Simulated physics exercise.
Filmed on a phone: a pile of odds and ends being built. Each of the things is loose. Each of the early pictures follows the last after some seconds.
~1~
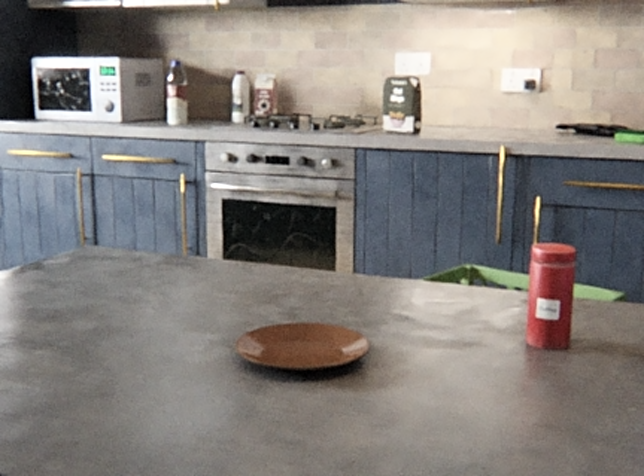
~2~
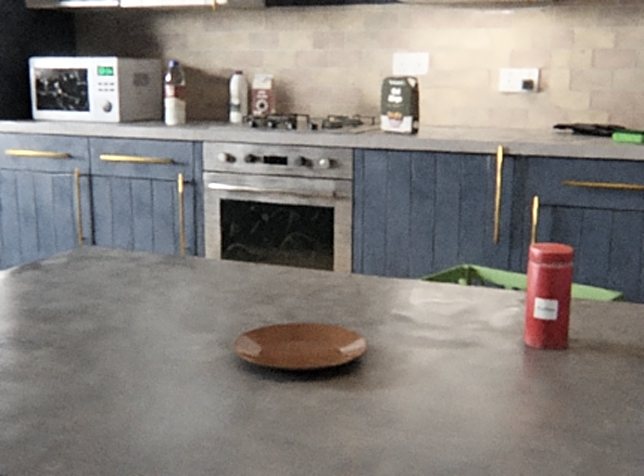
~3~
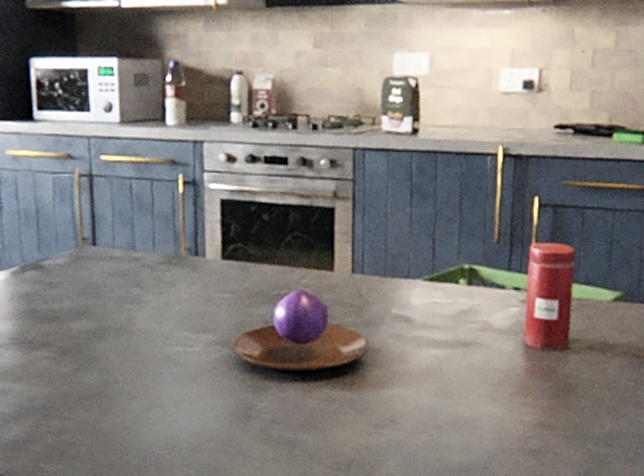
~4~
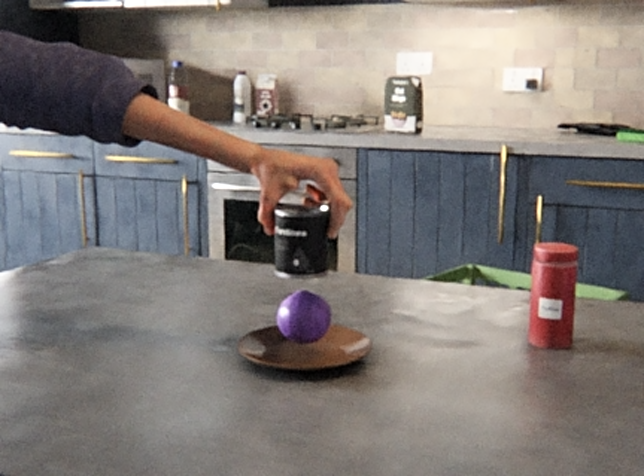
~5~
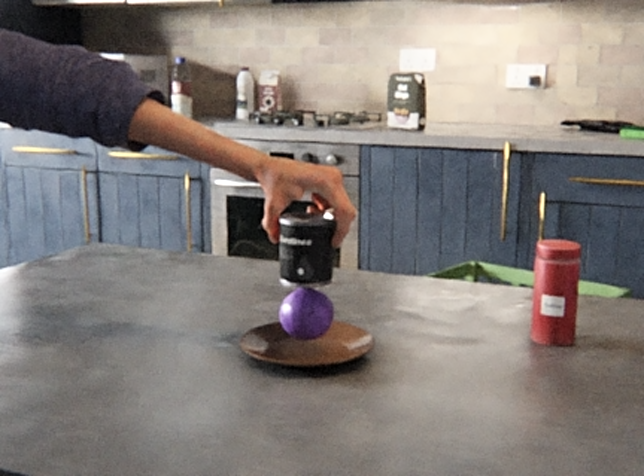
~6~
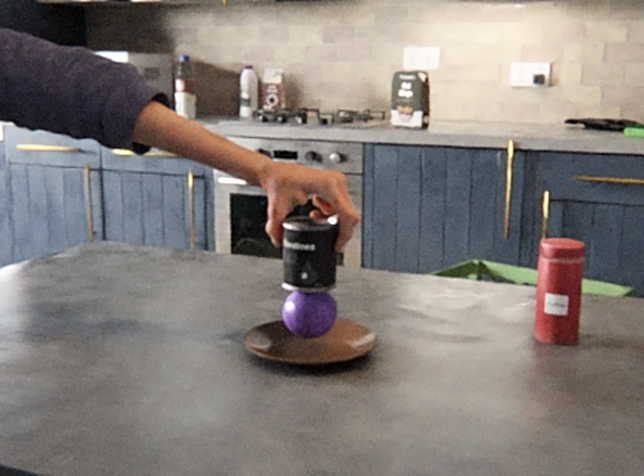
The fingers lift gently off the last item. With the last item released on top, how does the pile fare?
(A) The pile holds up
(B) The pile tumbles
B, the pile tumbles.
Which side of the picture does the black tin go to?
Pretty clearly in the leftward direction.
Then, 0.60 s past the last view, black tin rocked 31° from its first pose near (288, 255).
Then, 0.80 s past the last view, black tin now fallen.
Then, 1.10 s past the last view, things are still on the move.
Finally, fallen, black tin; the other 4 still in place. Final places as the last picture's camera would see them, black tin near (186, 304). The pile gives way.
